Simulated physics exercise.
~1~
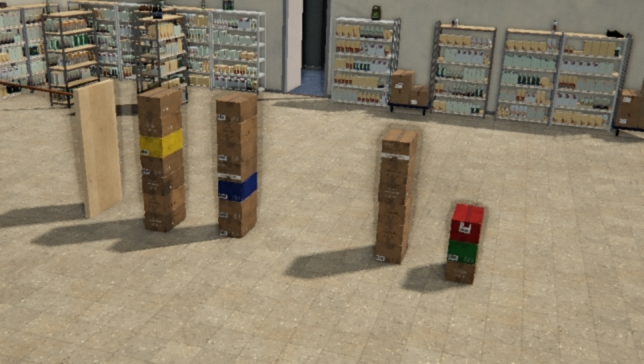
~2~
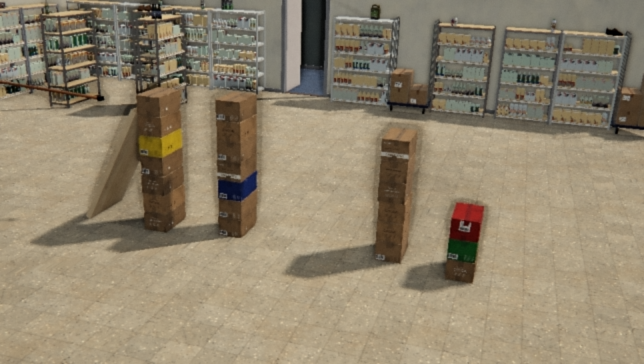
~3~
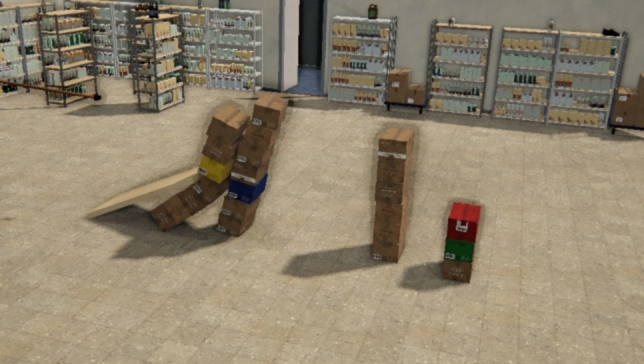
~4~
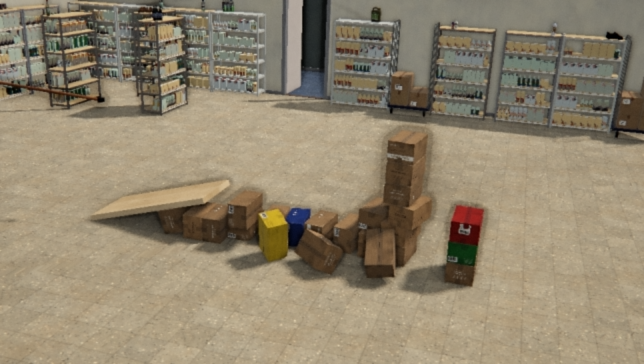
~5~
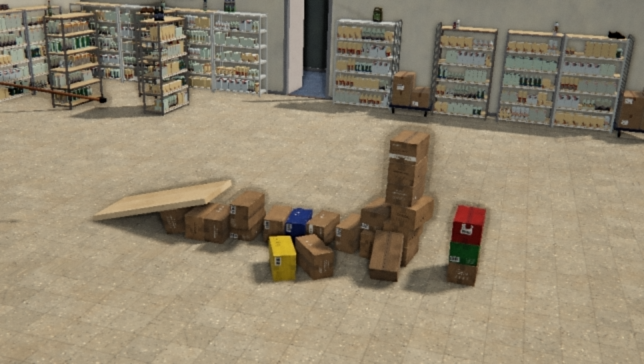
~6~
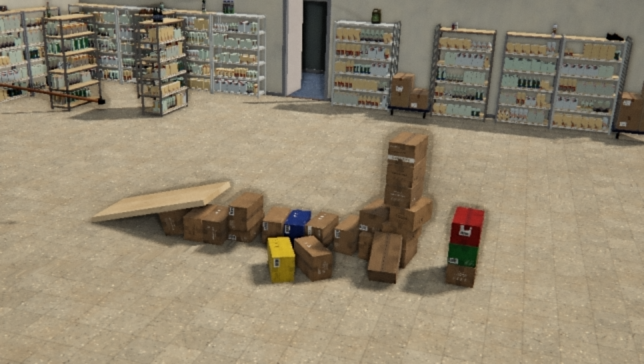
Warehouse floor, a pale board tipping right into carton stacks, toppling two across the floor against a third, red carton staying up.
